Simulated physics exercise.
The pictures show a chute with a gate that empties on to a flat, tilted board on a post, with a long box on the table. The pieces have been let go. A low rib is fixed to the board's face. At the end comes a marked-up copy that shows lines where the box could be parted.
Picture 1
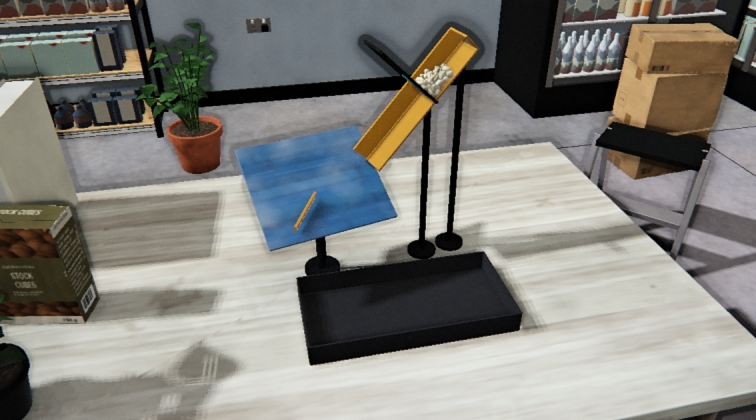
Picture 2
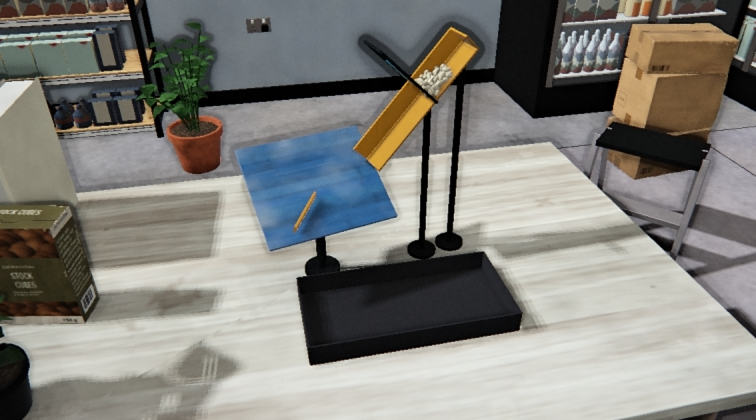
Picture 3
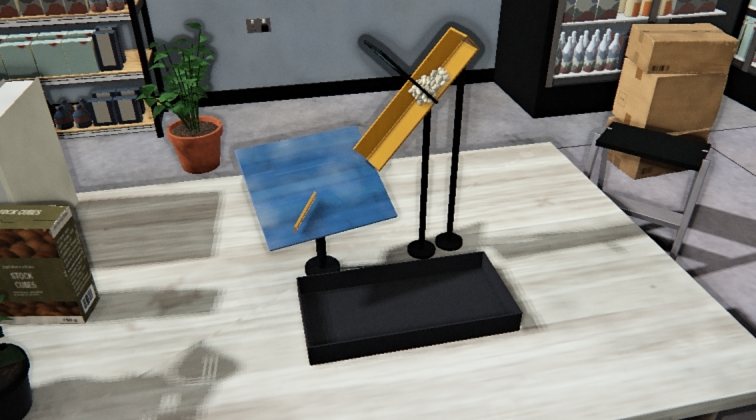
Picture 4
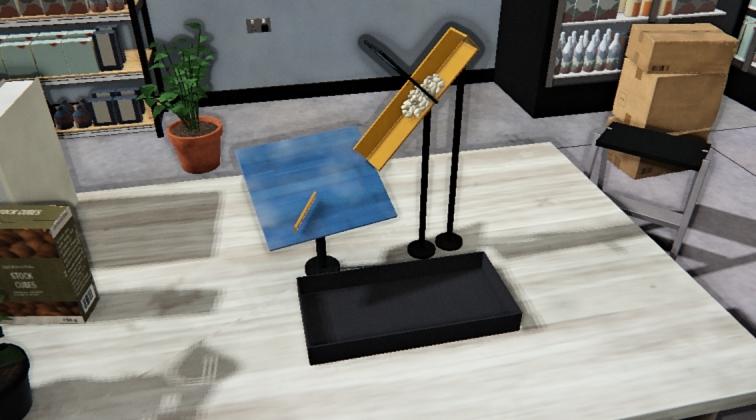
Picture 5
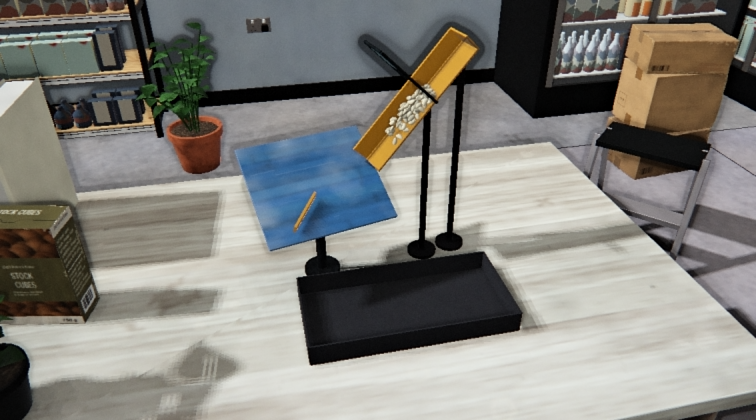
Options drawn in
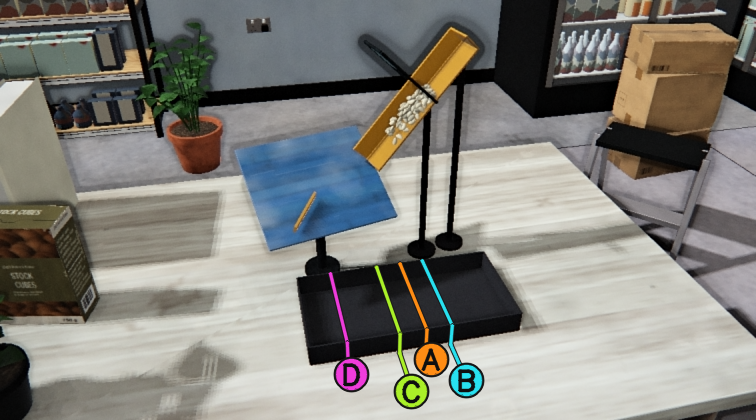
At first, white beans sit bunched near the top of a sloping yellow chute, above a tilted blue board and an empty black box on a table. The beans then start sliding down the chute, passing under the dark bar, and spread into a looser group lower down, still inside it.
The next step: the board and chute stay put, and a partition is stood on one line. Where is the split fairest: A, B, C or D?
It is D.
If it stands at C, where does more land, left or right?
Left.
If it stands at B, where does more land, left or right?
Left.
On the marked copy, line A crosses the front rim at (426, 328); line B crosses the front rim at (451, 324); line C crosses the front rim at (399, 333); line D crosses the front rim at (347, 341).
If A is chosen, of what is caught, nearly all on the left of the divider, a stray few on the right.
If B is chosen, of what is caught, all on the left of the divider, none on the right.
If C is chosen, of what is caught, nearly all on the left of the divider, a small part on the right.
If D is chosen, of what is caught, about half on the left of the divider, about half on the right.
